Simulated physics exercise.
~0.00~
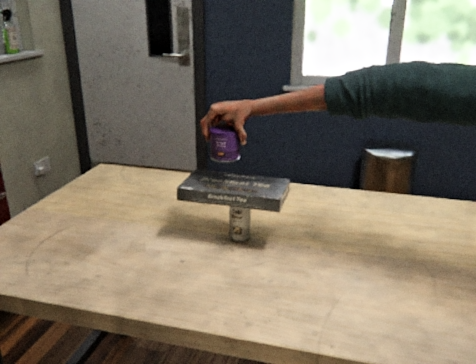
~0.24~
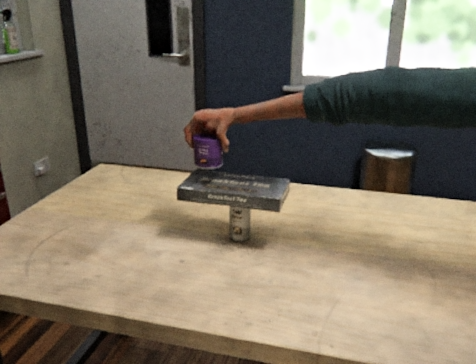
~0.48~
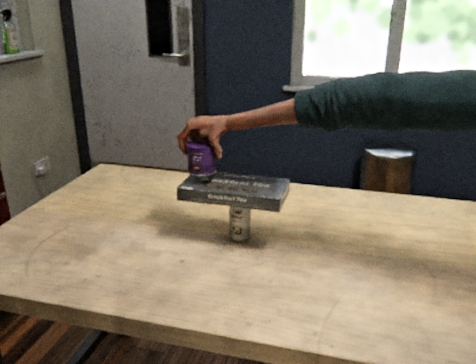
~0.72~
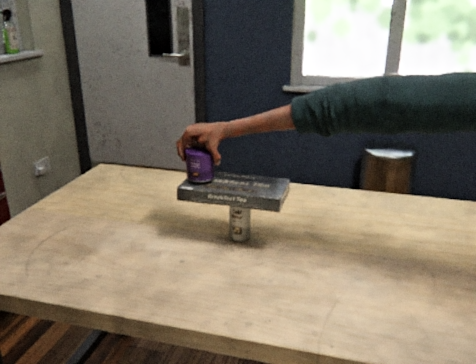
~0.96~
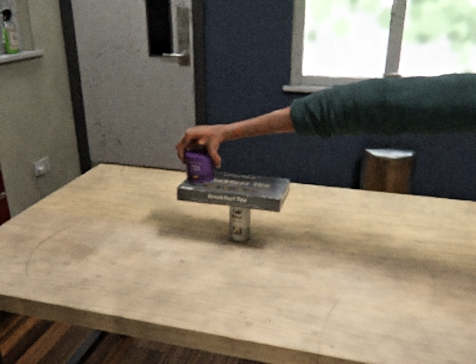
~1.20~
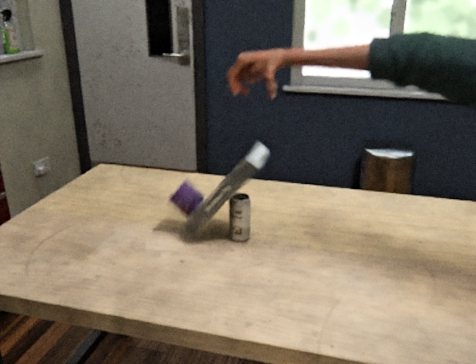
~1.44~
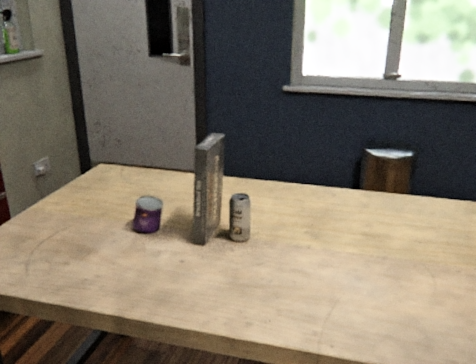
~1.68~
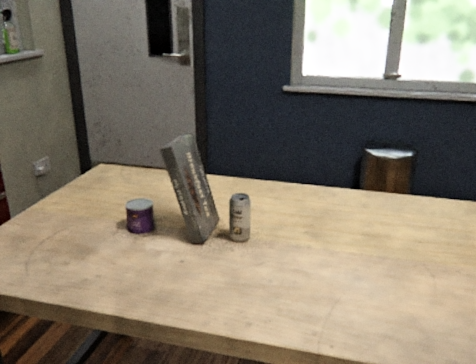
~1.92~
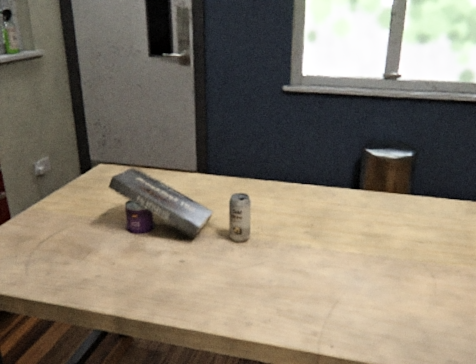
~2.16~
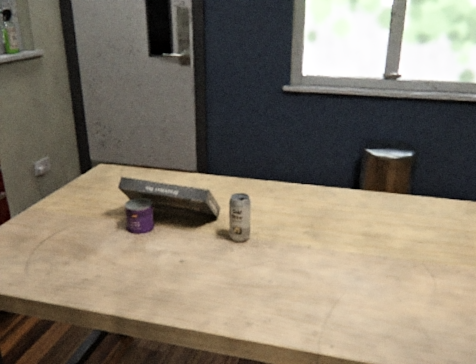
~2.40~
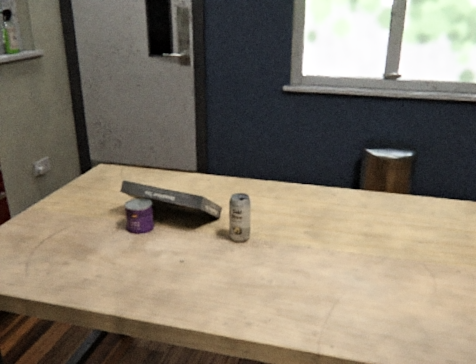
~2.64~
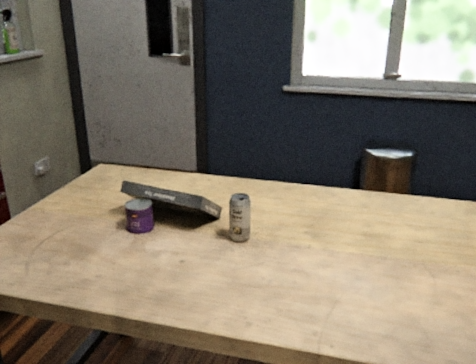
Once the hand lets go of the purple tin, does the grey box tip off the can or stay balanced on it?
The grey box tips off to the left and falls with the purple tin, ending up leaning on the tin while the can stays standing.
